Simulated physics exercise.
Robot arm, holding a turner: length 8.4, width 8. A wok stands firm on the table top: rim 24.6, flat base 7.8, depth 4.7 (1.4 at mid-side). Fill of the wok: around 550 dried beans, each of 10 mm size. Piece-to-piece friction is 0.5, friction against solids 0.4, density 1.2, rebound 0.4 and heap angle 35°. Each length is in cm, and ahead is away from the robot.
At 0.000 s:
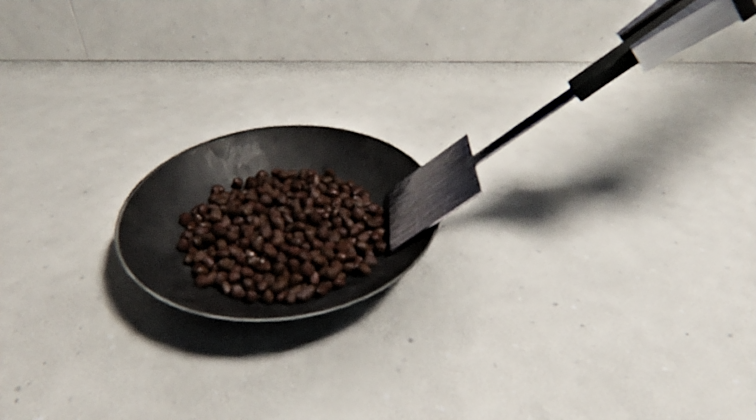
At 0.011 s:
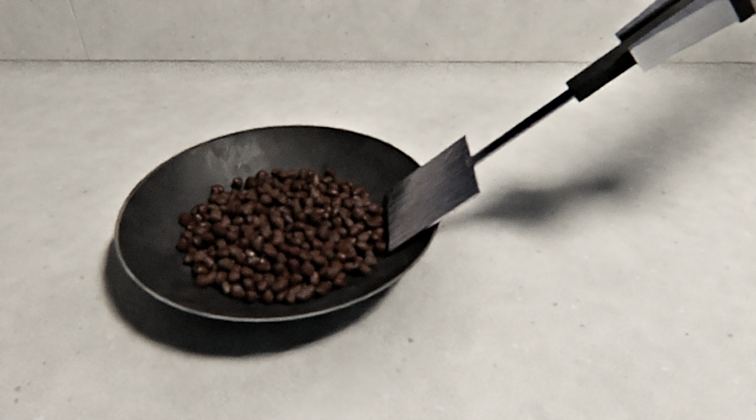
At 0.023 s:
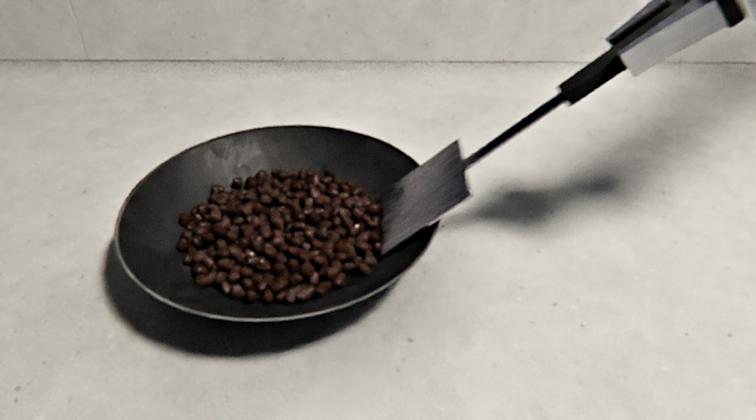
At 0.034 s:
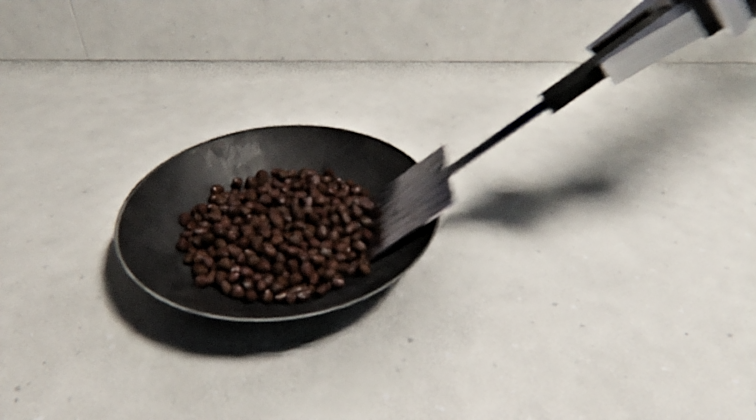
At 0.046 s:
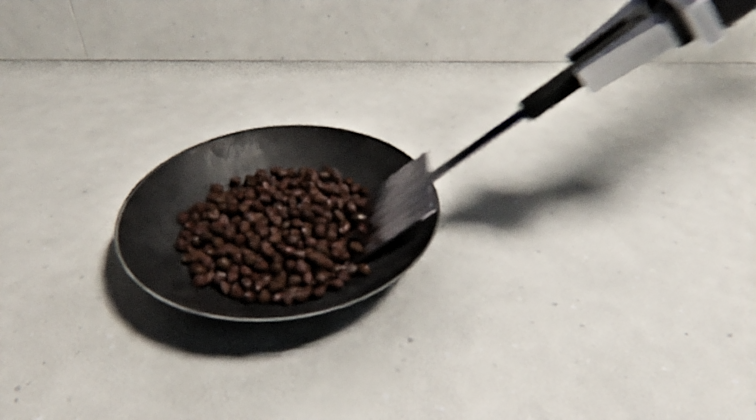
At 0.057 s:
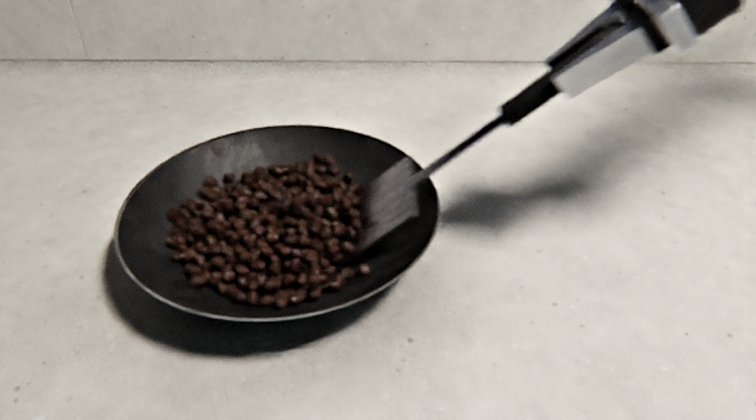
To begin with, a robot arm holds a turner still at the right side of a dark wok filled with brown beans on a pale table top. The arm then moves the turner left and slightly down into the wok, pushing the beans a little to the left while the wok stays put.
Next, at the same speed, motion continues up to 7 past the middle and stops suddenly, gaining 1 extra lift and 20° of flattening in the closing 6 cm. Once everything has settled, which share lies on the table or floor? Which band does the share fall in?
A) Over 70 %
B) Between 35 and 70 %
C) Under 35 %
B.
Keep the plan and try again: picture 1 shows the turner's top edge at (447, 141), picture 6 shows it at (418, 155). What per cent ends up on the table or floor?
Off the vessel, on the table or floor: Some 25 percent.
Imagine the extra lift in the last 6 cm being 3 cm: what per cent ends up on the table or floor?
Roughly 40 per cent.
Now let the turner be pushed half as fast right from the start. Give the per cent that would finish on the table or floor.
20 %.
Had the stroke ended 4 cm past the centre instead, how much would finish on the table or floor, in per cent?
Close to 10 per cent would end on the table or floor.
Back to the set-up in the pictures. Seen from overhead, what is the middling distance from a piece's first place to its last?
Roughly 12 centimetres.
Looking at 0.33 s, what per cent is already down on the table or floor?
Share at that moment: Roughly 40 %.
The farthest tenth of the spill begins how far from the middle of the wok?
Some 30 cm.
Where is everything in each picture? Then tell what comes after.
Turner top edge at (474, 161), sloping 42°; upper third of the load around (286, 221), from x 185 to 380, top at y 175; 548 in the wok, in the first frame.
Turner top edge at (473, 162), sloping 42°; upper third of the load around (286, 221), from x 185 to 380, top at y 175, in the second frame.
Turner top edge at (465, 165), sloping 42°; upper third of the load around (283, 220), from x 185 to 380, top at y 175, in the third frame.
Turner top edge at (449, 172), sloping 42°; upper third of the load around (286, 221), from x 185 to 375, top at y 175, in the fourth frame.
Turner top edge at (431, 179), sloping 42°; upper third of the load around (285, 218), from x 180 to 370, top at y 170, in the fifth frame.
Turner top edge at (412, 183), sloping 42°; upper third of the load around (279, 214), from x 170 to 365, top at y 160; 548 in the wok, in the sixth frame.
By 0.08 s, sloping 42°, highest piece 7 above the table; 548 in the wok.
By 0.11 s, sloping 36°, highest piece 8 above the table; 544 in the wok, 4 on the blade or in flight.
By 0.33 s, sloping 22°, highest piece 6 above the table; 309 in the wok, 228 on the table or floor, 11 on the blade or in flight.
By 1.38 s, sloping 22°, highest piece 5 above the table; 307 in the wok, 241 on the table or floor.
Final count, 307 in the wok, 241 on the table or floor. That is 44 % on the table or floor.
